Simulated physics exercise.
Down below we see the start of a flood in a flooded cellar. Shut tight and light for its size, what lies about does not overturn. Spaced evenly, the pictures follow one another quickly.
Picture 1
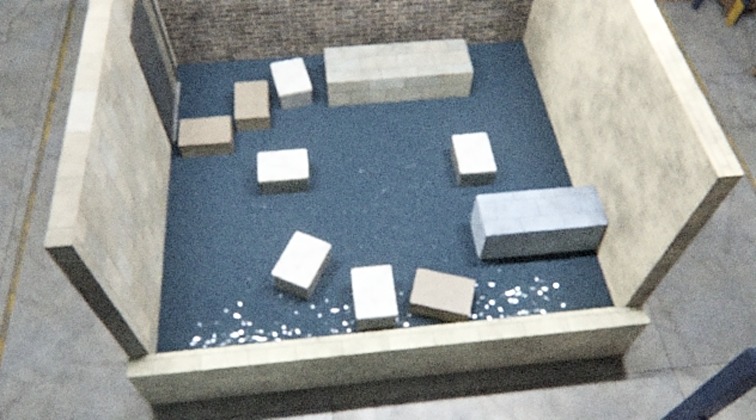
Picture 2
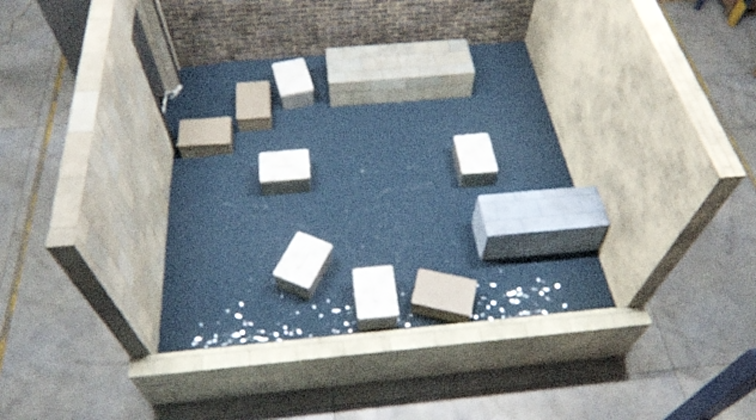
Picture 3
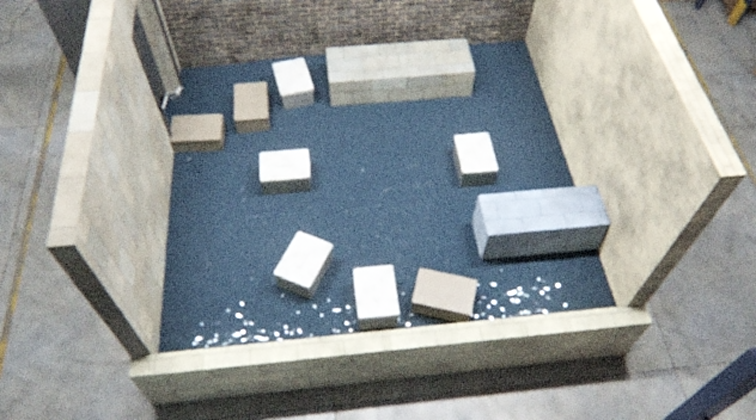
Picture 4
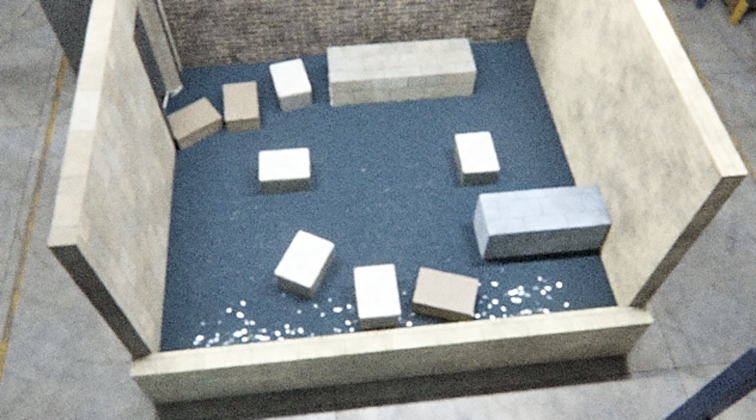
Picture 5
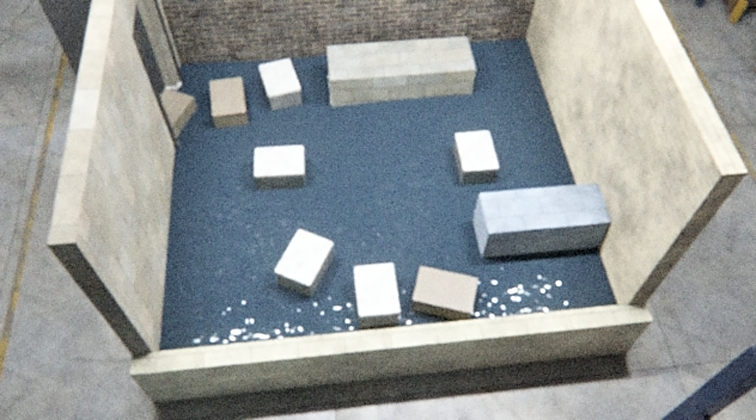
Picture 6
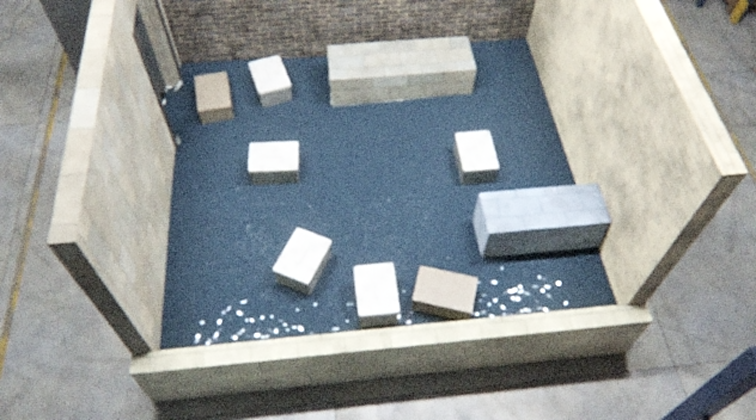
A brown box by the left wall drifted left, turned and slipped out of view through the doorway, while the brown and white boxes behind it floated slowly left across the dark water.
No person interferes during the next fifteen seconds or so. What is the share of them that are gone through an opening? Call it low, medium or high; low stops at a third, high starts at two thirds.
Medium.
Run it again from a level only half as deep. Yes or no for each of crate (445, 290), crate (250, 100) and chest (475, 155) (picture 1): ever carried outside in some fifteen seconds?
Item by item: Retained, exits and retained.
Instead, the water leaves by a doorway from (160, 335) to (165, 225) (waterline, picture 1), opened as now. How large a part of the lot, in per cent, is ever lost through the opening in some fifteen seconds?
About 80 %.
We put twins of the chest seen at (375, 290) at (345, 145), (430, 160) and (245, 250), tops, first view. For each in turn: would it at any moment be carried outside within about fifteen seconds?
As listed: Carried outside, inside, out.
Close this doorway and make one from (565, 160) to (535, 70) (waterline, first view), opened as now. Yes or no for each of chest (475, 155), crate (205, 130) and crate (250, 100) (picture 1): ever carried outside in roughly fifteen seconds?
The three read escape, no escape and no escape, respectively.
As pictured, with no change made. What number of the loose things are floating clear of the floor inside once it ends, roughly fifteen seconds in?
The answer is 4.
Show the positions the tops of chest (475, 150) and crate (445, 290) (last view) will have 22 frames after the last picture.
First near (413, 146), second near (370, 285).
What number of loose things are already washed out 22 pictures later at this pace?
Total: 4.
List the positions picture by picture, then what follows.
A crate at (251, 99), afloat; a chest at (291, 76), afloat; 0 of 8 have shifted, in the first picture.
A crate at (253, 100) floats; a chest at (292, 76) floats; 0 of 8 have shifted, in the second picture.
A crate at (251, 101) floats, close to its start; a chest at (293, 76) floats; 1 of 8 have shifted, in the third picture.
A crate at (241, 101), afloat, close to its start; a chest at (290, 77) floats, close to its start; 2 of 8 have shifted, in the fourth picture.
A crate at (227, 96), afloat, a stride from its start; a chest at (279, 77), afloat, close to its start; 4 of 8 have shifted, in the fifth picture.
A crate at (212, 91) floats, a stride from its start; a chest at (269, 74), afloat, a stride from its start; 4 of 8 have shifted, in the sixth picture.
A moment on, 2 of 8 are out; 6 afloat.
Next, 4 of 8 are out; 4 afloat.
Later, 4 of 8 are out; 4 afloat.
In the end, 4 of 8 are out; 4 afloat.
